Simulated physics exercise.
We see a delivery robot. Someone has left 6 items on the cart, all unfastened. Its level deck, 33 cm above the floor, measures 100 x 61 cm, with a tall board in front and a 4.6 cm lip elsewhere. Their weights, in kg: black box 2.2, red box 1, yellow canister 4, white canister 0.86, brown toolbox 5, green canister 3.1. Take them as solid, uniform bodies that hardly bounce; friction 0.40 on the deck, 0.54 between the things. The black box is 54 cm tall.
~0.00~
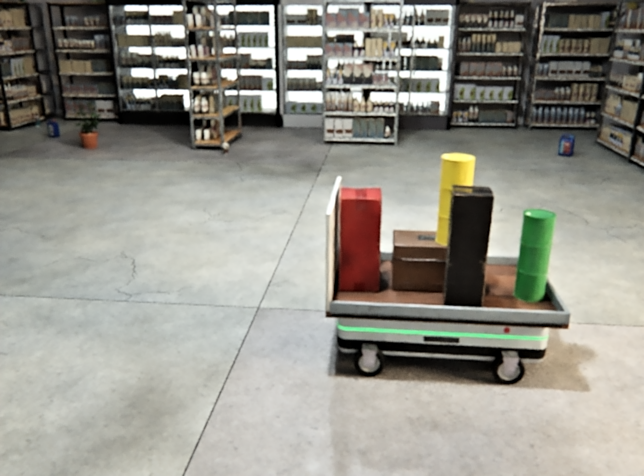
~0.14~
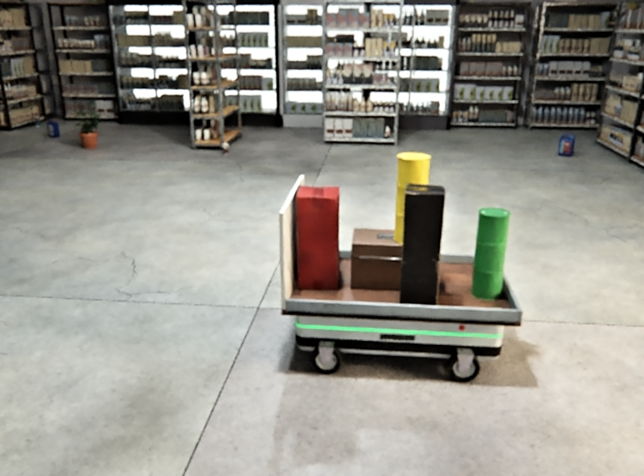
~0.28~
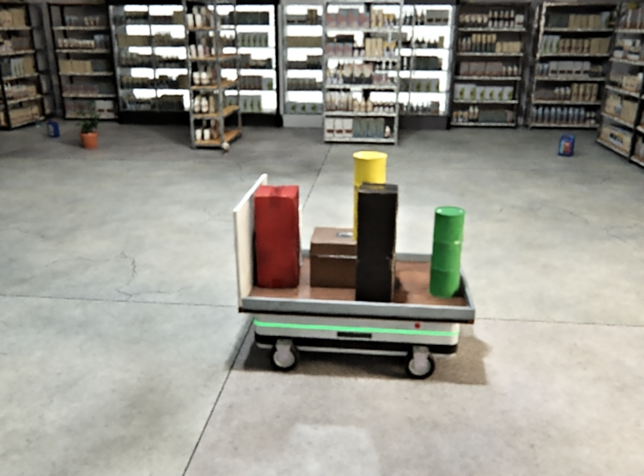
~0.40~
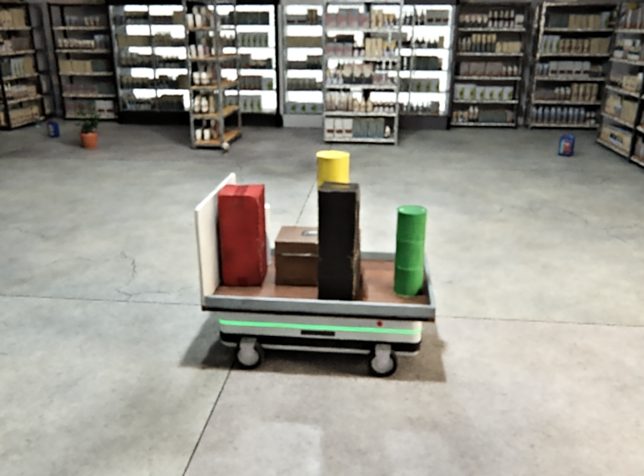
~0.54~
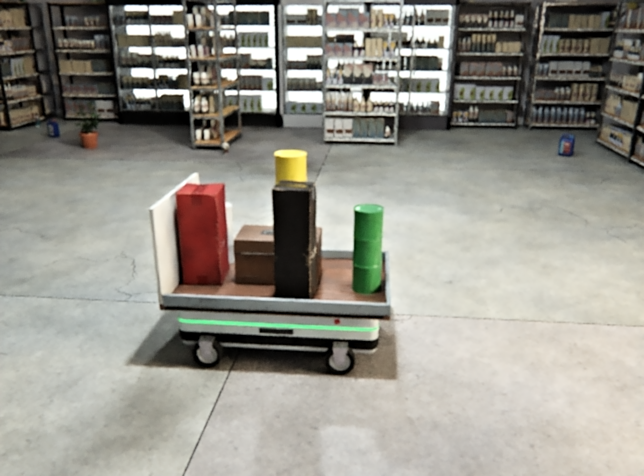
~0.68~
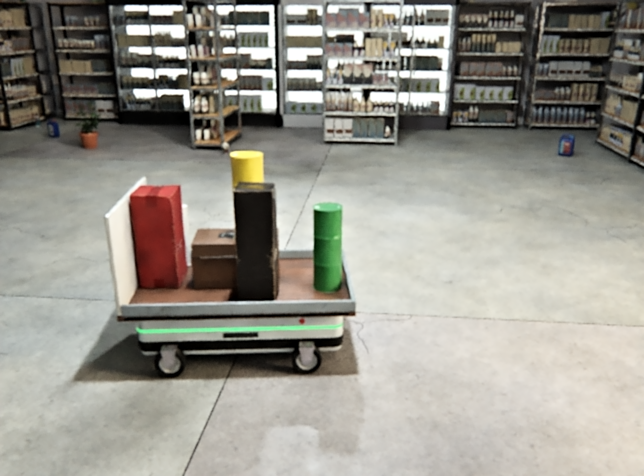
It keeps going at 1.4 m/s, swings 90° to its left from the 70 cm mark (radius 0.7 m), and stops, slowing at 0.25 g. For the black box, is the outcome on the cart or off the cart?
The black box remains on the deck.
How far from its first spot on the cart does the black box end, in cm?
About 0 cm.
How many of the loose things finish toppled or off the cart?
In all, 3.
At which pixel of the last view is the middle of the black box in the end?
Near (67, 415).
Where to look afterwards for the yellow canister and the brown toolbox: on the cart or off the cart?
The yellow canister finishes off the cart; the brown toolbox ends on the cart.
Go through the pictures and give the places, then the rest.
In the first frame, cart has run 0 cm; black box (467, 249); red box (360, 239).
In the second frame, cart has run 20 cm; brown toolbox (394, 259).
In the third frame, cart has run 39 cm; green canister (447, 252); red box (278, 236).
In the fourth frame, cart has run 56 cm.
In the fifth frame, cart has run 76 cm; brown toolbox (280, 255); green canister (368, 249).
In the sixth frame, cart has run 95 cm, turned 9°; black box (257, 245); red box (160, 236) shifted 6 cm.
Around 0.88 s, cart has run 123 cm, turned 31°; red box at 18° to upright; white canister at 18° to upright; yellow canister shifted 3 cm.
Around 1.18 s, cart has run 165 cm, turned 66°; red box at 36° to upright; white canister at 39° to upright; yellow canister at 12° to upright.
Around 1.58 s, cart has run 220 cm, turned 90°; yellow canister at 70° to upright; white canister at 66° to upright; red box at 59° to upright.
Around 1.88 s, cart has run 245 cm, turned 90°; yellow canister now off the cart; white canister at 66° to upright; red box at 61° to upright.
Finally (2.5 s), off the cart, yellow canister; on their side or leaning hard on the cart, red box and white canister; the other 3 still in place (within 10 cm). In the last view, black box near (67, 415).
